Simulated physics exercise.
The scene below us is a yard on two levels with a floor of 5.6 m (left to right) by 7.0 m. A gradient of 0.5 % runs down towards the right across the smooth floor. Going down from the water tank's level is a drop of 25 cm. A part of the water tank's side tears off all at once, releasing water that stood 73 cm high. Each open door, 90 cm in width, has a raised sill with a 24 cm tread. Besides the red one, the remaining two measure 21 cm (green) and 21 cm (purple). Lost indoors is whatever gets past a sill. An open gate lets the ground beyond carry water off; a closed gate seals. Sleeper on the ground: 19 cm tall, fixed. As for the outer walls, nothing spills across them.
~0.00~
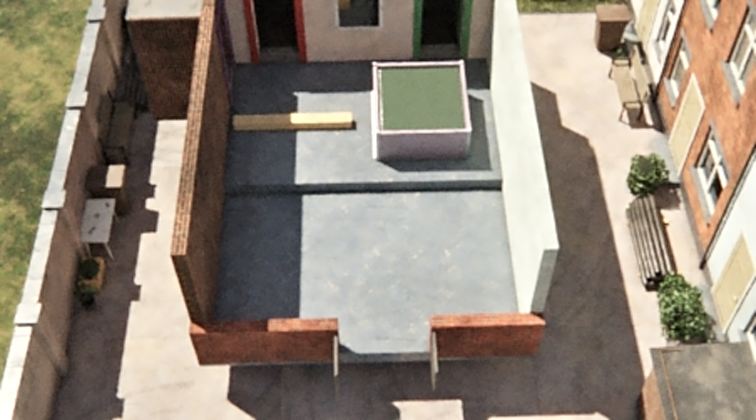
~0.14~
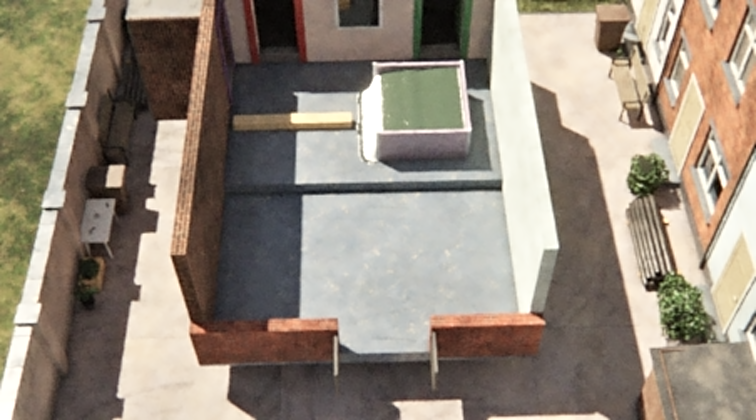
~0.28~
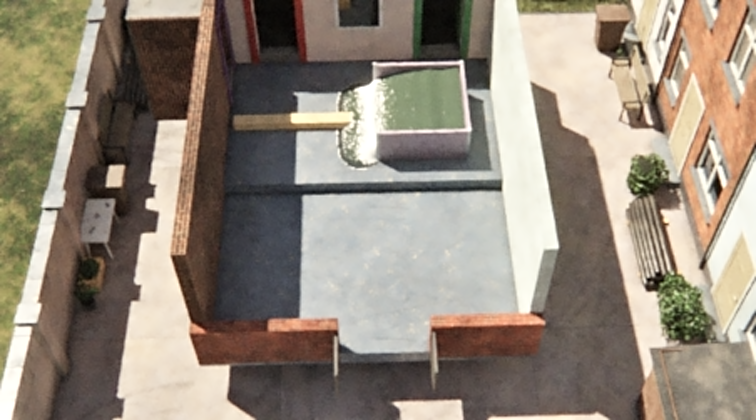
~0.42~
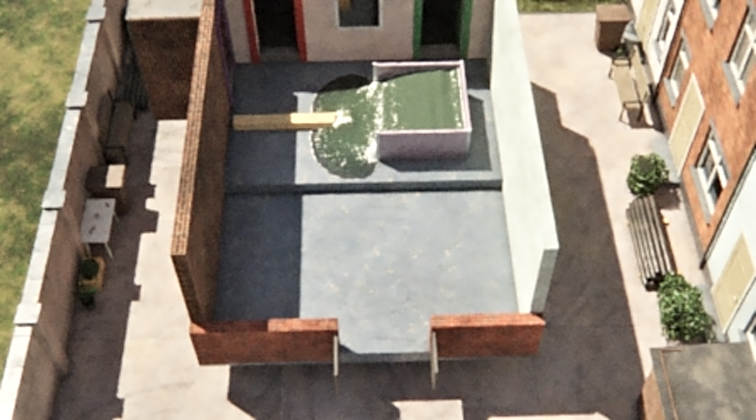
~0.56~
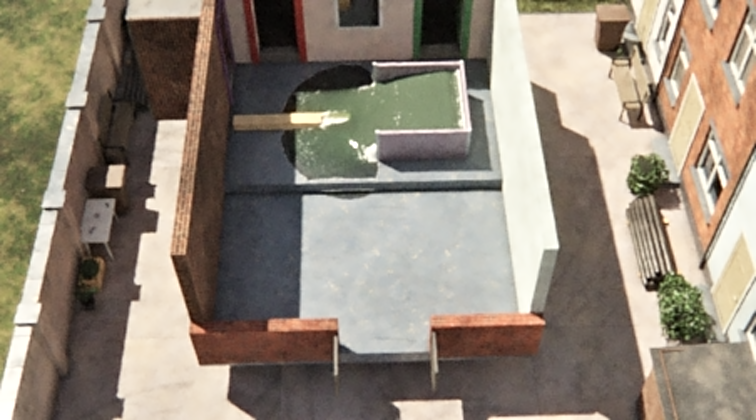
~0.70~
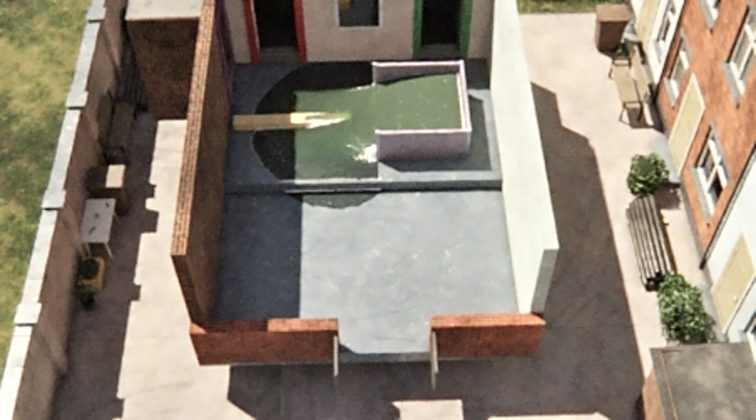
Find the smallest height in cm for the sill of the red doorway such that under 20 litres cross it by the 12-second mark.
Around 19 cm is just enough.
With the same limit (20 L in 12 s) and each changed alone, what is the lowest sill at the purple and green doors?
Roughly 29 cm for the purple door and roughly 6.0 cm for the green door.
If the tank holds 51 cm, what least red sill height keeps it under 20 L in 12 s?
The step needs to be some 12.5 cm.
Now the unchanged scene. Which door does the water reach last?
Last comes the green one.
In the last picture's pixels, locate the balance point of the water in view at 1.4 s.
The water is centred near (351, 126).
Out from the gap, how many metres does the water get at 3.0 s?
Near 6.0 m, more or less.
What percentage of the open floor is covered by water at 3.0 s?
Wet share: Near 45 %.
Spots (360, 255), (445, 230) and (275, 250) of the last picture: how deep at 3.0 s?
Roughly 0, 0 and 6 cm, in turn.
After 1.4 s water covers 35 % of the floor, deepest (37 cm) near (358, 125); 13 cm at the red door, 0 litres in over its 23 cm sill.
After 3.0 s water covers 45 % of the floor, deepest (34 cm) near (212, 345); 24 cm at the red door, 6 litres in over its 23 cm sill.
After 12.0 s water covers 95 % of the floor, deepest (10 cm) near (234, 195); 5 cm at the red door, 8 litres in over its 23 cm sill.
At the red door as built, the water arrived by 0.9 s and peaked near 27 cm at 2.8 s.
Run again over the same 12 s with other heights there, 36 litres in over 16 cm, 11 litres over 21.5 cm. The limit of 20 litres is kept from about 19 cm up.
